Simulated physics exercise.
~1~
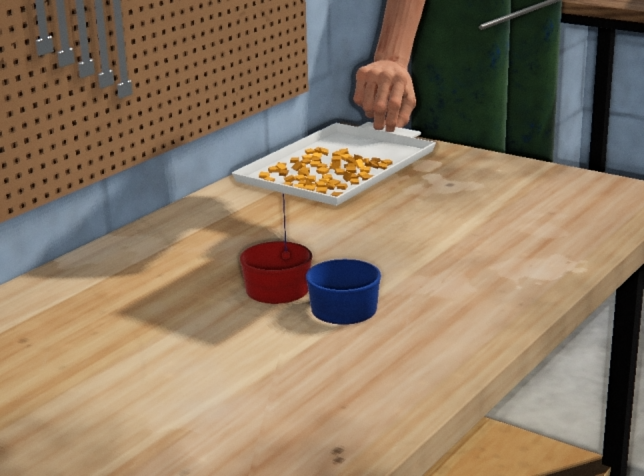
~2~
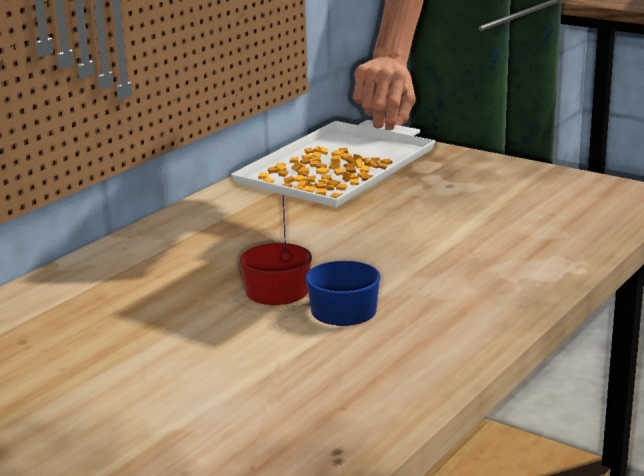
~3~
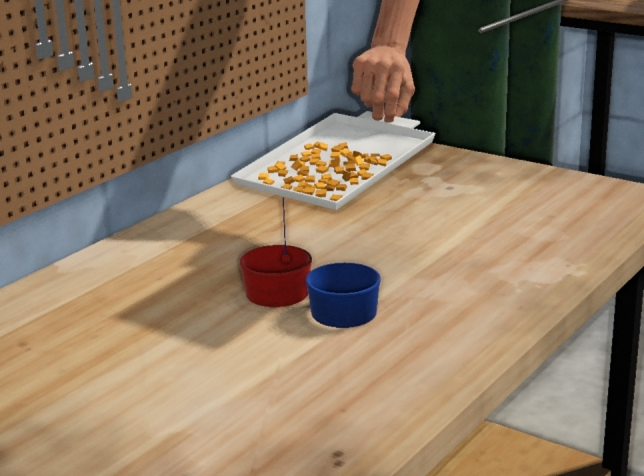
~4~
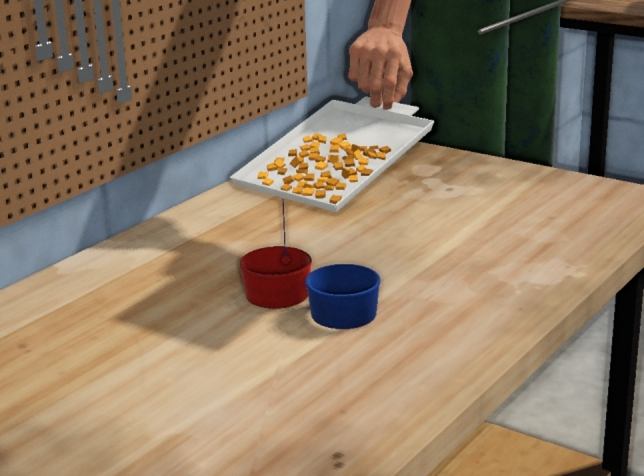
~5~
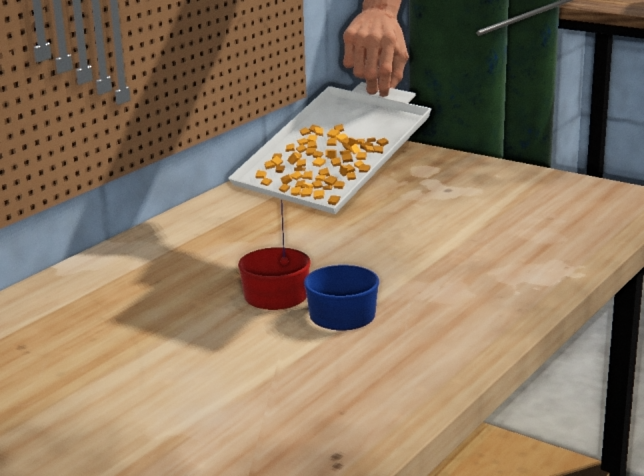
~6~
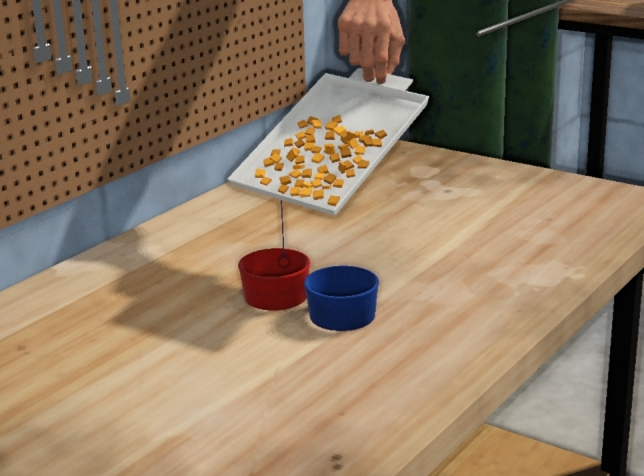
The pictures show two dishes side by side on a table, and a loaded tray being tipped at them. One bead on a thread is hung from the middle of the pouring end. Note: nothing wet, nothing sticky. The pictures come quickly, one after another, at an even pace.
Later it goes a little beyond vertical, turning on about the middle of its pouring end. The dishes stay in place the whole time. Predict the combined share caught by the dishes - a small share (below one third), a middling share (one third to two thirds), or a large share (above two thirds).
A small share, below one third.
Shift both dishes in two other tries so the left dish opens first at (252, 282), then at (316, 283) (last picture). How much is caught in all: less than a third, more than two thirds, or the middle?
Position 1 - beyond two thirds; position 2 - in the middle band.
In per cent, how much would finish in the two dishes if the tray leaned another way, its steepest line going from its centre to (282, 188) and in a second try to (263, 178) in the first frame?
Well, 0 percent for one and then 50 percent for the other.
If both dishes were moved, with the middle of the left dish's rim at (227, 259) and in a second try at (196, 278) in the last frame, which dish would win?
First place: The right-hand one. Second place: The right-hand one.
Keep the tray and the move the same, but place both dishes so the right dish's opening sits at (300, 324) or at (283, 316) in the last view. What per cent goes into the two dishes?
First position: Some 0 %; second position: Some 0 %.
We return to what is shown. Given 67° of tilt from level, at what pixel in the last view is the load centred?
The load is centred near (299, 176).
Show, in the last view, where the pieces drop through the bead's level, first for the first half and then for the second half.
First roughly (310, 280), then roughly (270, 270).
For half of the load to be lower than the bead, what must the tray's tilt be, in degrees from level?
I'd say it is tilted about 105°.
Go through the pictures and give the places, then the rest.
The first frame shows corners of the pouring end (236, 172) and (336, 196), level; middle of the load (336, 166), small crackers; left dish (256, 282); right dish (323, 302); bead on its thread (286, 255).
The second frame shows corners of the pouring end (236, 174) and (336, 198), level; middle of the load (335, 166).
The third frame shows corners of the pouring end (235, 175) and (336, 200), tipped barely, lowest at the right corner; middle of the load (335, 164).
The fourth frame shows corners of the pouring end (234, 176) and (335, 203), tipped a little, lowest at the right corner; middle of the load (334, 159).
The fifth frame shows corners of the pouring end (232, 177) and (334, 206), tipped clearly, lowest at the right corner; middle of the load (332, 155).
The sixth frame shows corners of the pouring end (232, 178) and (333, 208), tipped clearly, lowest at the right corner; middle of the load (330, 150); left dish (254, 289); right dish (321, 309).
Just after the last frame, tray tipped steeply; almost all on the tray; about a tenth in the air.
A moment on, tray tipped past a quarter turn; roughly a quarter on the tray; about a tenth in the right dish; roughly a third outside both; roughly a third in the air.
Further on, tray tipped past a quarter turn; about a tenth in the right dish; the larger part outside both.
When it is over, tray tipped past a quarter turn; about a tenth in the right dish; not one in the left dish; the larger part outside both.
